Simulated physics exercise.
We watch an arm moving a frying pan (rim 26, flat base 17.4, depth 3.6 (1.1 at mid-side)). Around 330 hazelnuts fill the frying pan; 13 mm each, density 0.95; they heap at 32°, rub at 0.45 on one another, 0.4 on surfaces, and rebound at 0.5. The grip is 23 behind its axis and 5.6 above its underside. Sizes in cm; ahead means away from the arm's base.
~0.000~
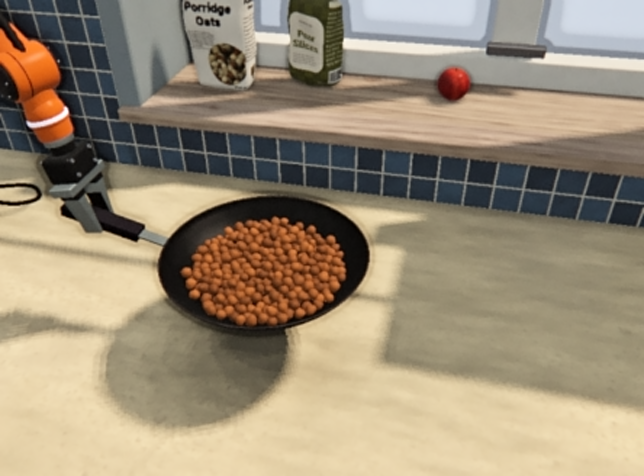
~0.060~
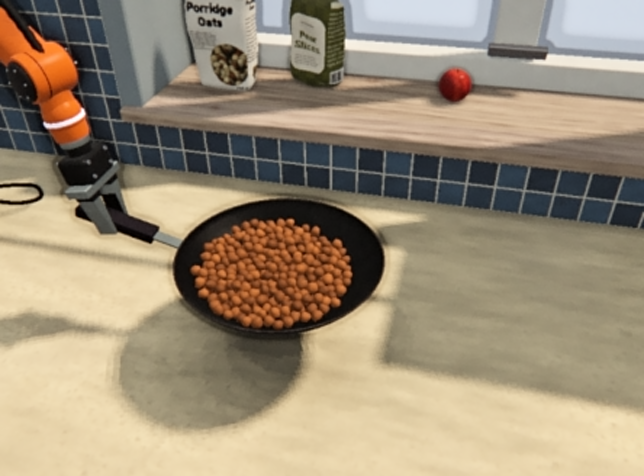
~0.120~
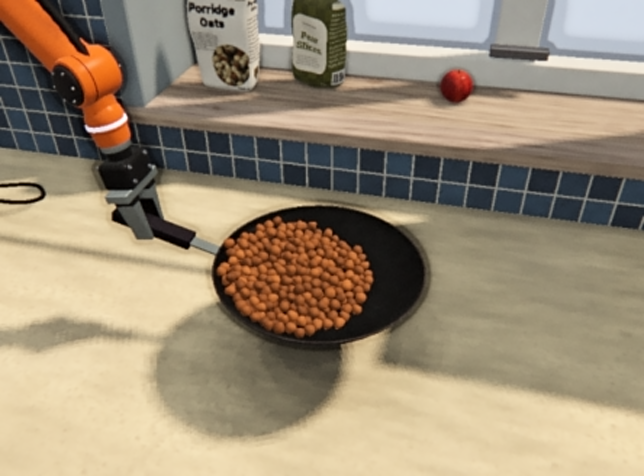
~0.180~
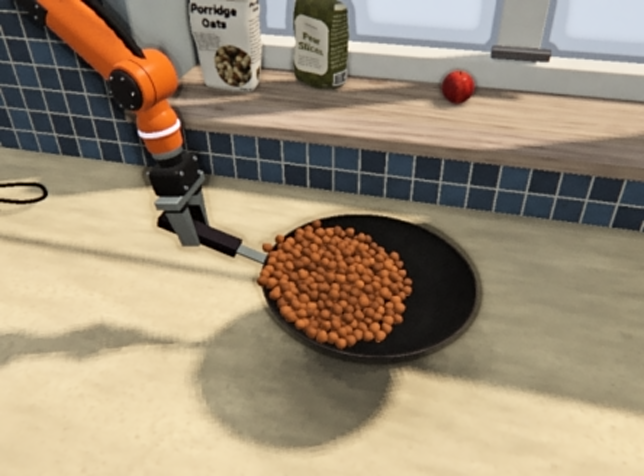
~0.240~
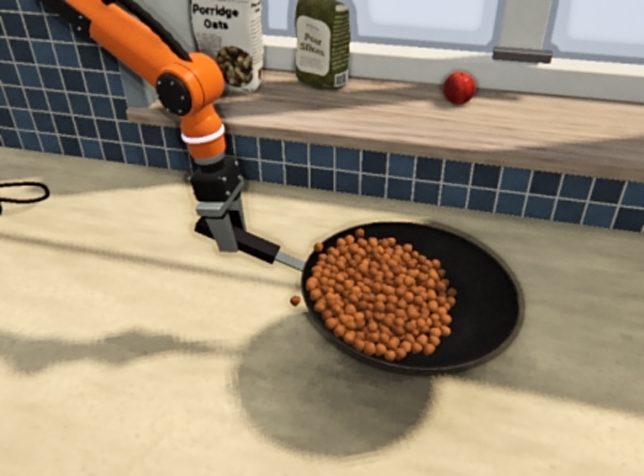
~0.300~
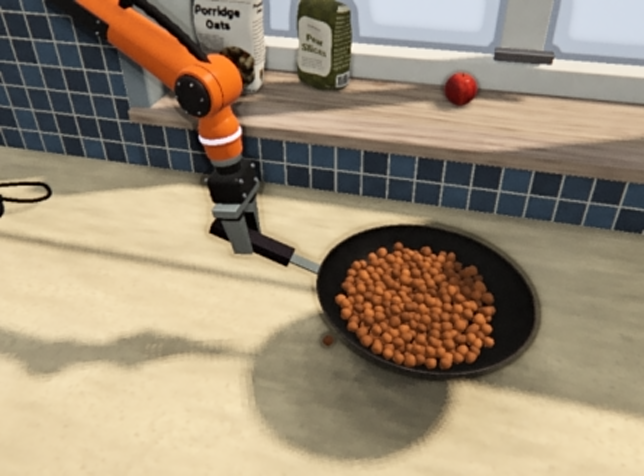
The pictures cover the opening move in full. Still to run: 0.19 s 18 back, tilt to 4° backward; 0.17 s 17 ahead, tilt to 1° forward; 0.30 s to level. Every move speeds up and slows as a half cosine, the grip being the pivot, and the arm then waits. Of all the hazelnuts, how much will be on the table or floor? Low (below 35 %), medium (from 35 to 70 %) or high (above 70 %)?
Share on the table or floor: Medium (from 35 to 70 %).
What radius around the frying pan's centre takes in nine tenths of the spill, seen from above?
Roughly 65 cm.
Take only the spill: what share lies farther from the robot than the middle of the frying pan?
Some 10 per cent.
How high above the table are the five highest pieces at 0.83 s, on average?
About 24 cm.
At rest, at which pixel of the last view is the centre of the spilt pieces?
Near (284, 342).
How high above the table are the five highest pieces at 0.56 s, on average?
Some 26 cm.
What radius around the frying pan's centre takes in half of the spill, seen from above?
Some 26 cm.
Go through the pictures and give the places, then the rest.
The frying pan middle at (266, 265), level; upper third of the load around (264, 267), from x 185 to 340, top at y 220; 326 in the frying pan, in the first picture.
The frying pan middle at (281, 269), level; upper third of the load around (261, 264), from x 195 to 345, top at y 225, in the second picture.
The frying pan middle at (319, 277), tilted 1° forward; upper third of the load around (263, 261), from x 220 to 370, top at y 220, in the third picture.
The frying pan middle at (367, 288), tilted 3° forward; upper third of the load around (300, 265), from x 260 to 405, top at y 225; 325 in the frying pan, 1 in flight or on a rim, in the fourth picture.
The frying pan middle at (407, 297), tilted 4° forward; upper third of the load around (347, 278), from x 295 to 450, top at y 235; 324 in the frying pan, 2 in flight or on a rim, in the fifth picture.
The frying pan middle at (422, 301), tilted 4° forward; upper third of the load around (398, 291), from x 330 to 490, top at y 250; 324 in the frying pan, 2 in flight or on a rim, in the sixth picture.
After 0.56 s, tilted 2° backward, highest piece 27 above the table; 249 in the frying pan, 2 on the table or floor, 75 in flight or on a rim.
After 0.83 s, level, highest piece 29 above the table; 184 in the frying pan, 60 on the table or floor, 82 in flight or on a rim.
After 1.16 s, level, highest piece 14 above the table; 183 in the frying pan, 140 on the table or floor, 3 in flight or on a rim.
After 2.21 s, level, highest piece 14 above the table; 183 in the frying pan, 143 on the table or floor.
In the end, 183 in the frying pan, 143 on the table or floor. That is 44 % on the table or floor.
